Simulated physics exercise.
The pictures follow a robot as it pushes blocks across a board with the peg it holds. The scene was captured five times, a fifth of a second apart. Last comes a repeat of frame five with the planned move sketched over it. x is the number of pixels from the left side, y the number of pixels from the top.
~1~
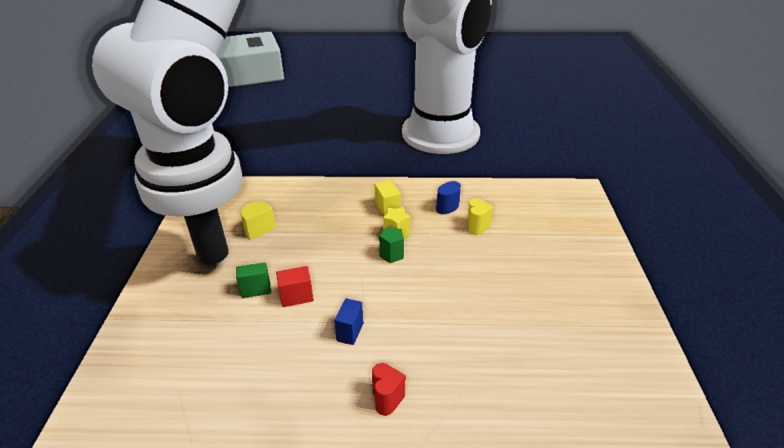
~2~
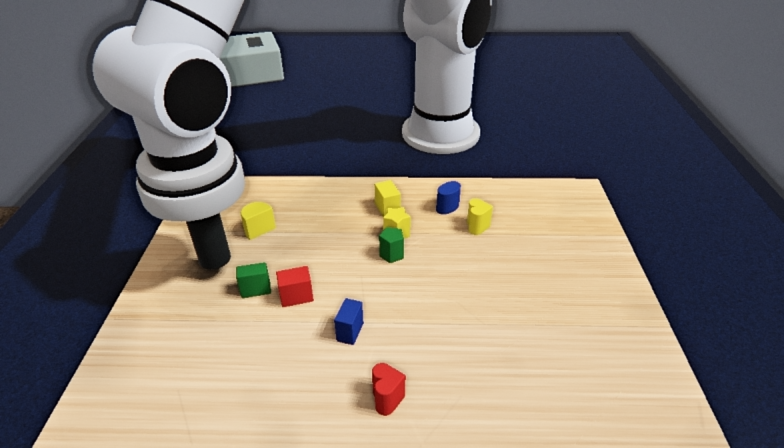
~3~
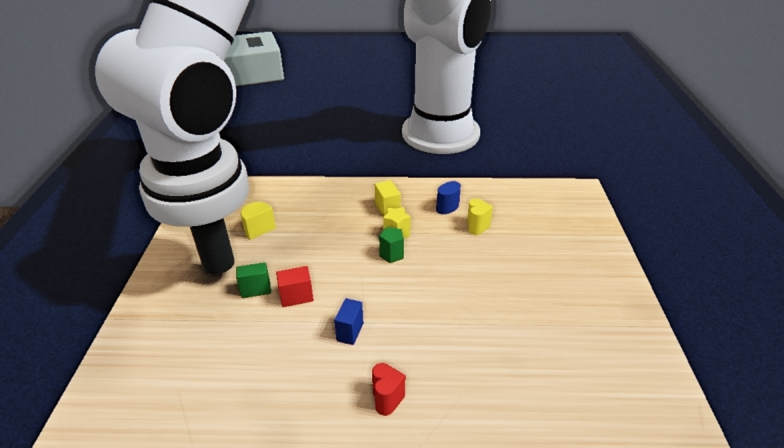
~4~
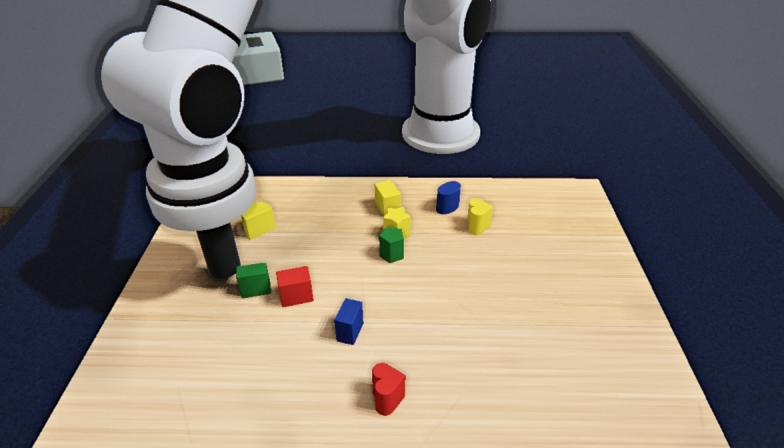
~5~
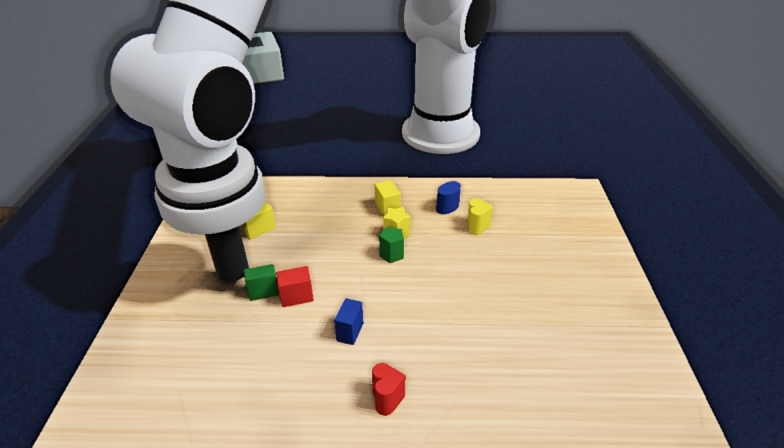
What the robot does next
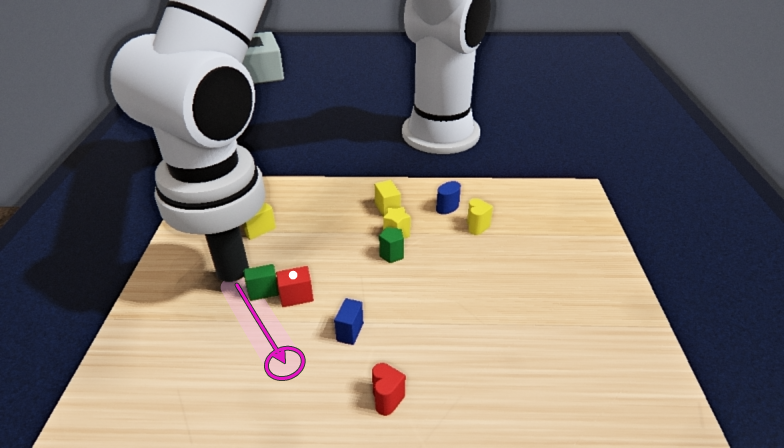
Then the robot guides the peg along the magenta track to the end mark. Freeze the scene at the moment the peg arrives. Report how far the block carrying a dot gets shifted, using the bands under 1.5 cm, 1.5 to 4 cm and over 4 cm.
By the end of the path, it will have gone short of 1.5 cm.
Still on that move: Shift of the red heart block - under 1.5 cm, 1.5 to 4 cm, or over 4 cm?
The move is short, under 1.5 cm.
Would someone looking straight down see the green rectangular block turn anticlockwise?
Final answer: Yes.
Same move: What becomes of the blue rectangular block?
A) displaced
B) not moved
B - not moved.
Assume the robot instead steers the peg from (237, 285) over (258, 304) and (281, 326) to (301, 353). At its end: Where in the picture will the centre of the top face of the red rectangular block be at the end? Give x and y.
It should be at about (317, 276).
Path on the board, straight from (237, 285) to (285, 363); the dot is on the red rectangular block.
On the path given first. One third of the way, peg at (248, 295); green rectangular block at (272, 281), turned 90° anticlockwise; red rectangular block at (299, 273), turned 15° clockwise.
Two thirds of the way, peg at (264, 321); green rectangular block at (276, 286), turned 110° anticlockwise; red rectangular block at (302, 274).
At the end, peg at (282, 349); green rectangular block at (276, 286), turned 110° anticlockwise; red rectangular block at (302, 274); blue rectangular block in place; red heart block in place.
